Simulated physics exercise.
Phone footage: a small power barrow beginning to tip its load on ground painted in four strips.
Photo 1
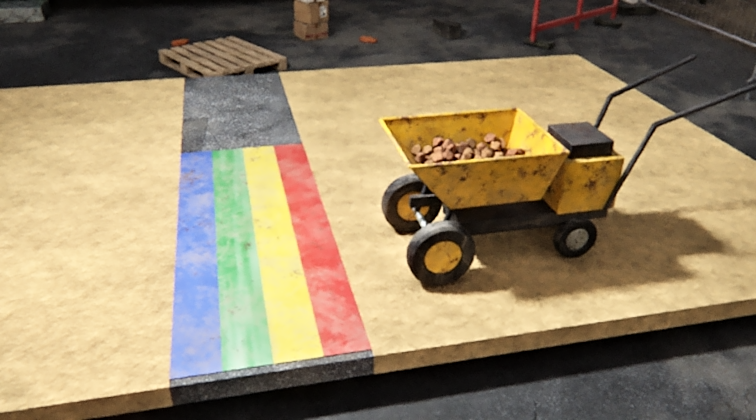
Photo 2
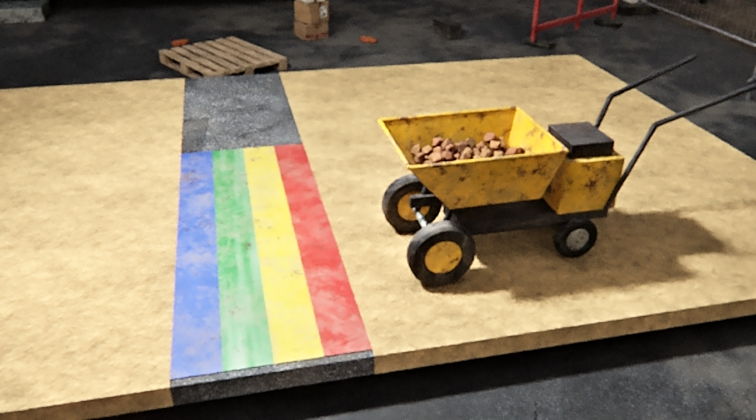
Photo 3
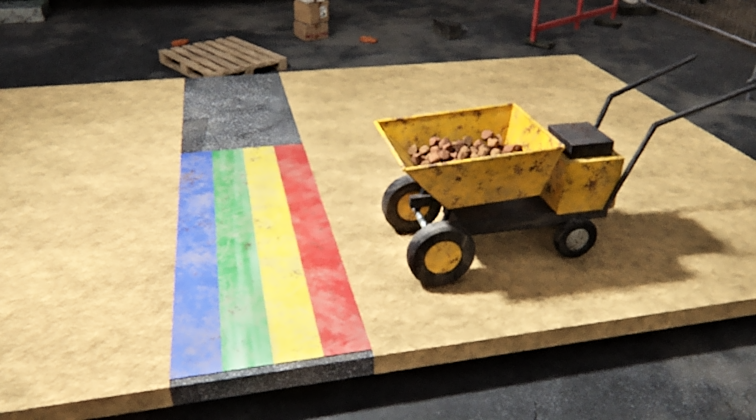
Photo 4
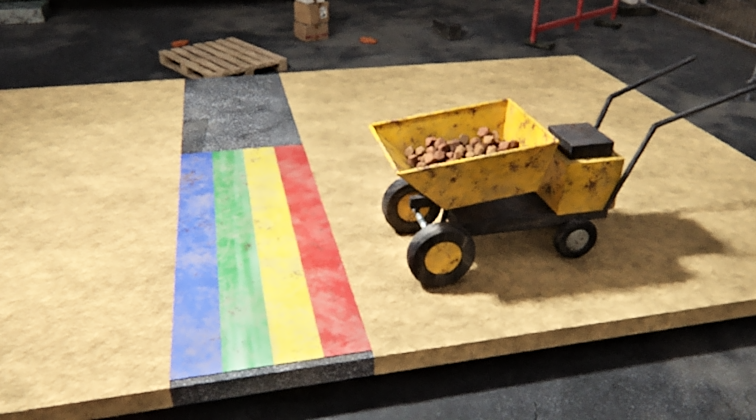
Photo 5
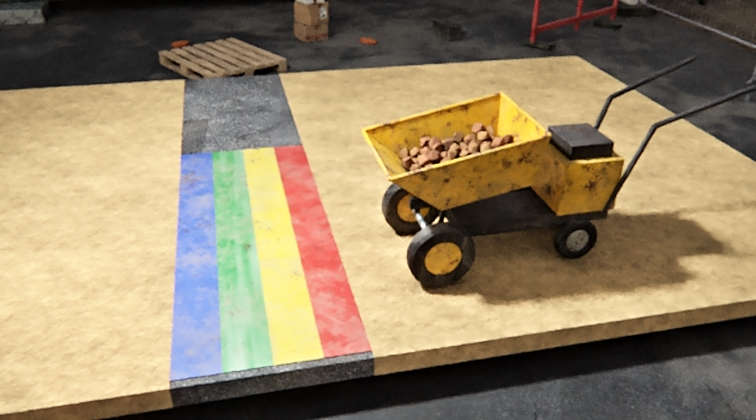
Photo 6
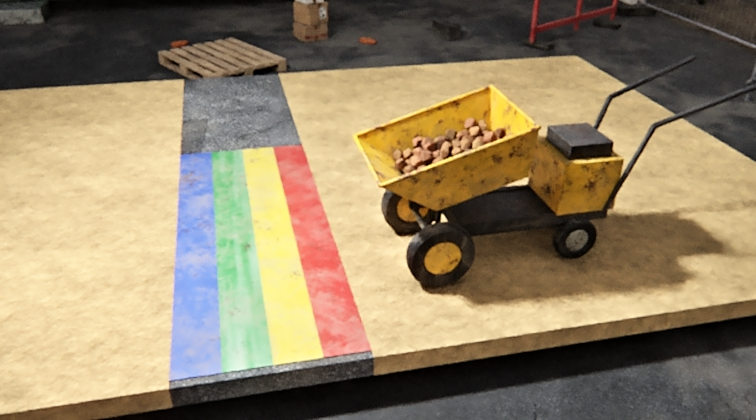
A small yellow power barrow with black wheels and handles stands on the right of a pale, sandy platform, seen from slightly above by a camera that stays still. Its skip holds reddish-brown clods, and to its left lie four painted strips, blue, green, yellow and red from left to right. The skip sits level at first, then tilts gradually forward to the left, its front lip lowering while the wheels stay put.
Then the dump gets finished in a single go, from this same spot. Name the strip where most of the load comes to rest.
Yellow.
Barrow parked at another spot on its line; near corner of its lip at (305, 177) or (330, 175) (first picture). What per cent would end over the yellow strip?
Some 0 in a hundred, then some 0 in a hundred.
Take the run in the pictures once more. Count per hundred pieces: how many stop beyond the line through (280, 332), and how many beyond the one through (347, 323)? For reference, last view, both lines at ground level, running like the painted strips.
Some 40 and some 90 per cent, respectively.
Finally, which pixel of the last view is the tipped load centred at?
Near (275, 267).
Soon, skip tipped steeply; all in the skip.
A while on, skip tipped right over; most in the skip; a small part over the red strip; a small part over the yellow strip.
Towards the end, skip tipped right over; a small part in the skip; about a quarter over the red strip; about a third over the yellow strip; about a quarter over the green strip; a small part over the blue strip; a stray few off the paint.
Finally, skip tipped right over; a small part in the skip; about a quarter over the red strip; about a third over the yellow strip; about a quarter over the green strip; a small part over the blue strip; a small part off the paint.
